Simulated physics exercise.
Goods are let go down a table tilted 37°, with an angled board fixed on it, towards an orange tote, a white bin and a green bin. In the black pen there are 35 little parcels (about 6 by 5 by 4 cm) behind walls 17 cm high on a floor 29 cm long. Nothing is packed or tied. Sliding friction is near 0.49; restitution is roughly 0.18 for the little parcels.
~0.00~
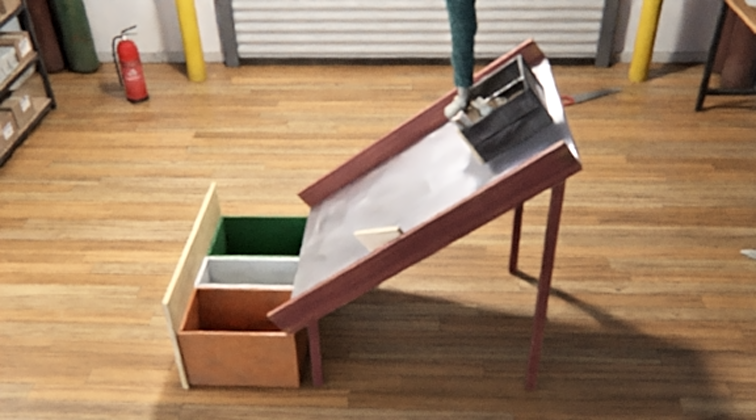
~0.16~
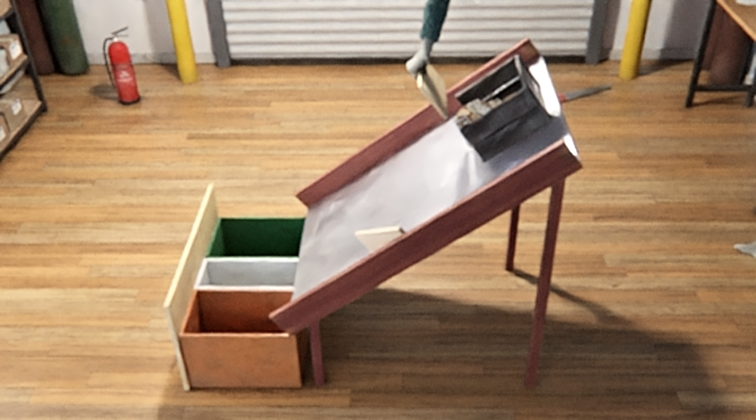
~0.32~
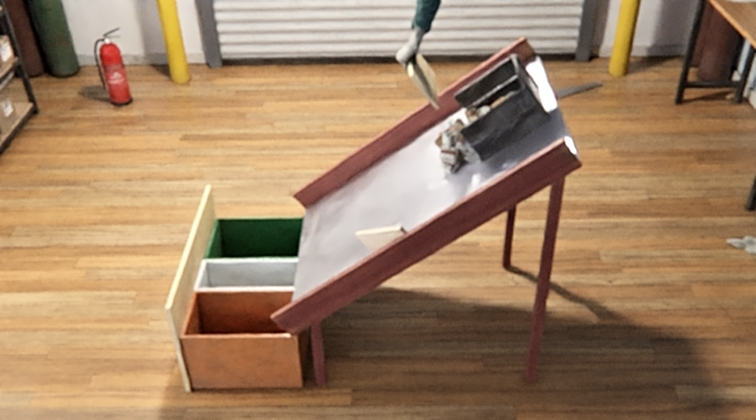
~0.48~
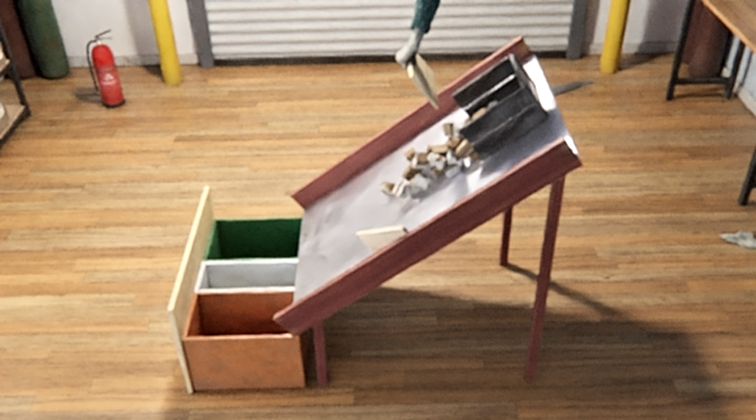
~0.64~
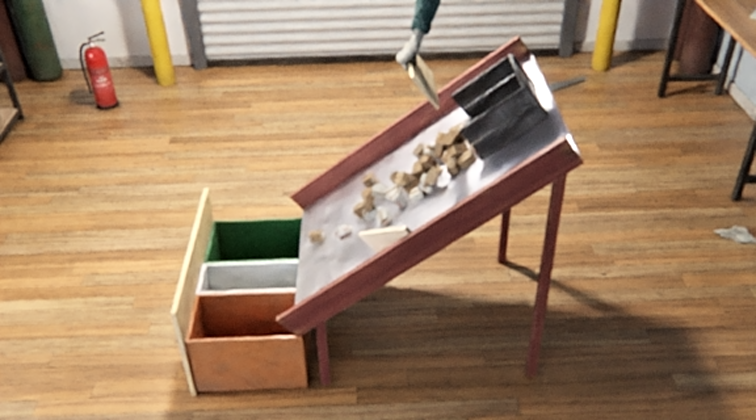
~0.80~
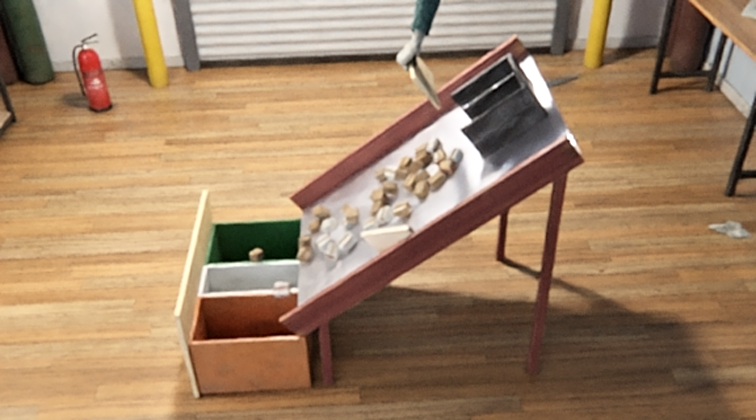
A hand lifts a panel from a black pen and small parcels slide down a sloping table.
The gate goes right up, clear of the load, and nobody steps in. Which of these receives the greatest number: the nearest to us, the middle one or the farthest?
Look in the middle one, the white bin.
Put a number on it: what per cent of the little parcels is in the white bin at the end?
Near 55 in a hundred.
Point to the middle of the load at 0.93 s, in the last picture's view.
Near (345, 225).
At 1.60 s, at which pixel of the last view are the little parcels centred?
Near (232, 315).
After 0.93 s, 1 in the orange tote, 2 in the white bin, 4 in the green bin, 26 on the slope and 2 in the air.
After 1.09 s, 1 in the orange tote, 7 in the white bin, 5 in the green bin, 16 on the slope and 6 in the air.
After 1.31 s, 3 in the orange tote, 13 in the white bin, 12 in the green bin, 1 on the slope and 6 in the air.
Outcome (at 1.60 s), 3 in the orange tote, 19 in the white bin and 13 in the green bin.
